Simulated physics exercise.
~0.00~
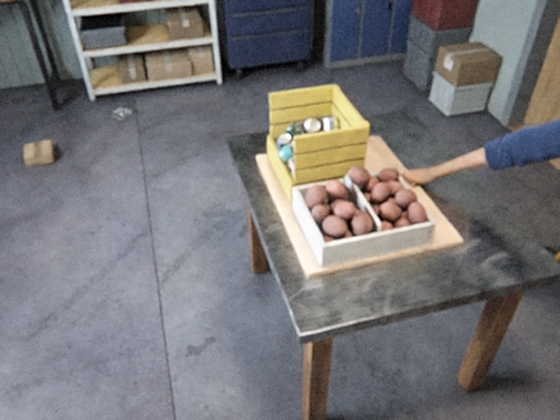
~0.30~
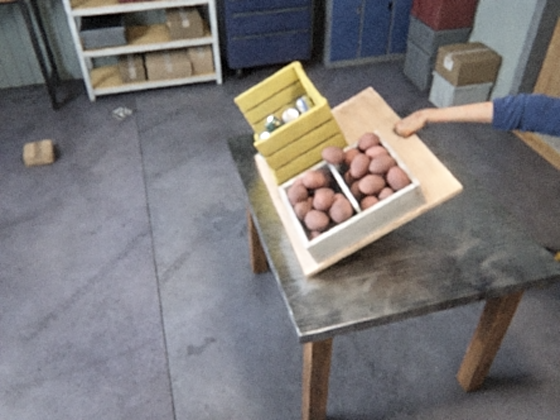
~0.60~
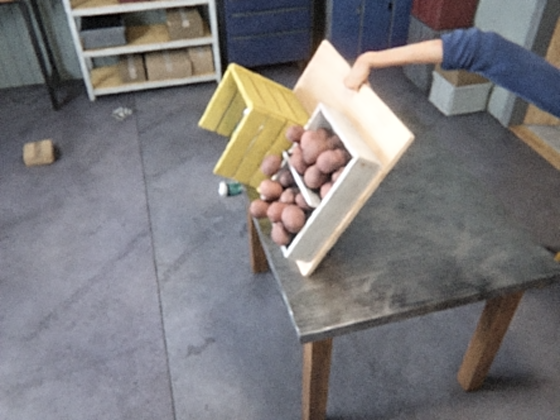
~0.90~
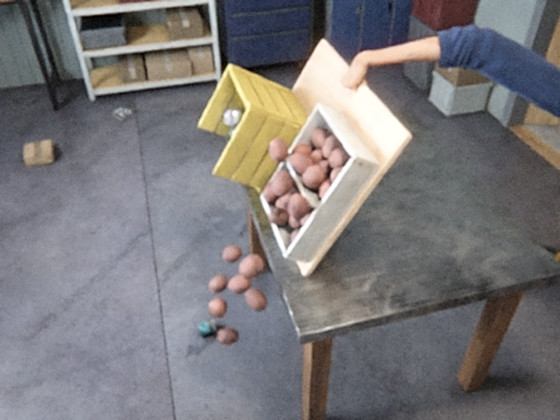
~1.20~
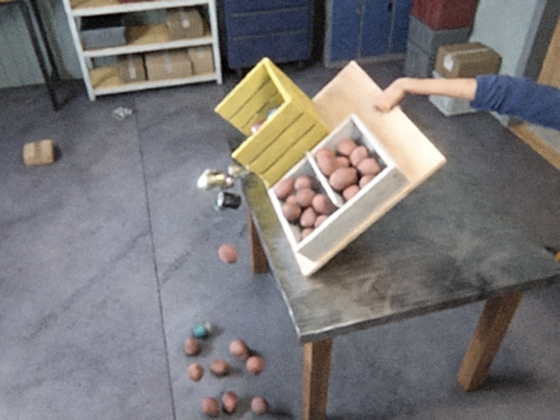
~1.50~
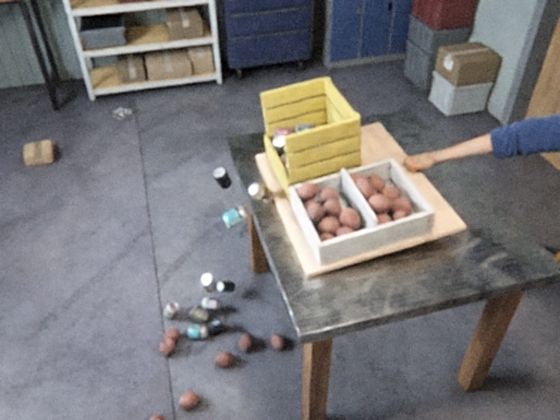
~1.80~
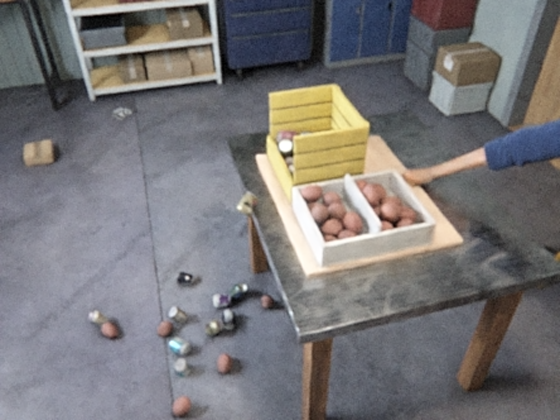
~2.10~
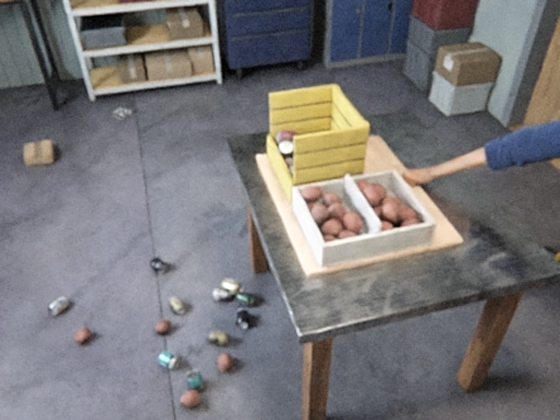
A hand in a blue sleeve holds the right side of a pale board on a dark table, seen from above in a room with shelves and blue cabinets behind. A yellow slatted tub of mini cans sits behind a divided white tub of red potatoes. The hand raises the board steeply to the left, and the potatoes slide and start dropping off with a can. As it is lowered, more potatoes and cans fall, scattering and rolling across the grey floor. The board ends flat, with many potatoes still in the white tub and some cans in the yellow one.
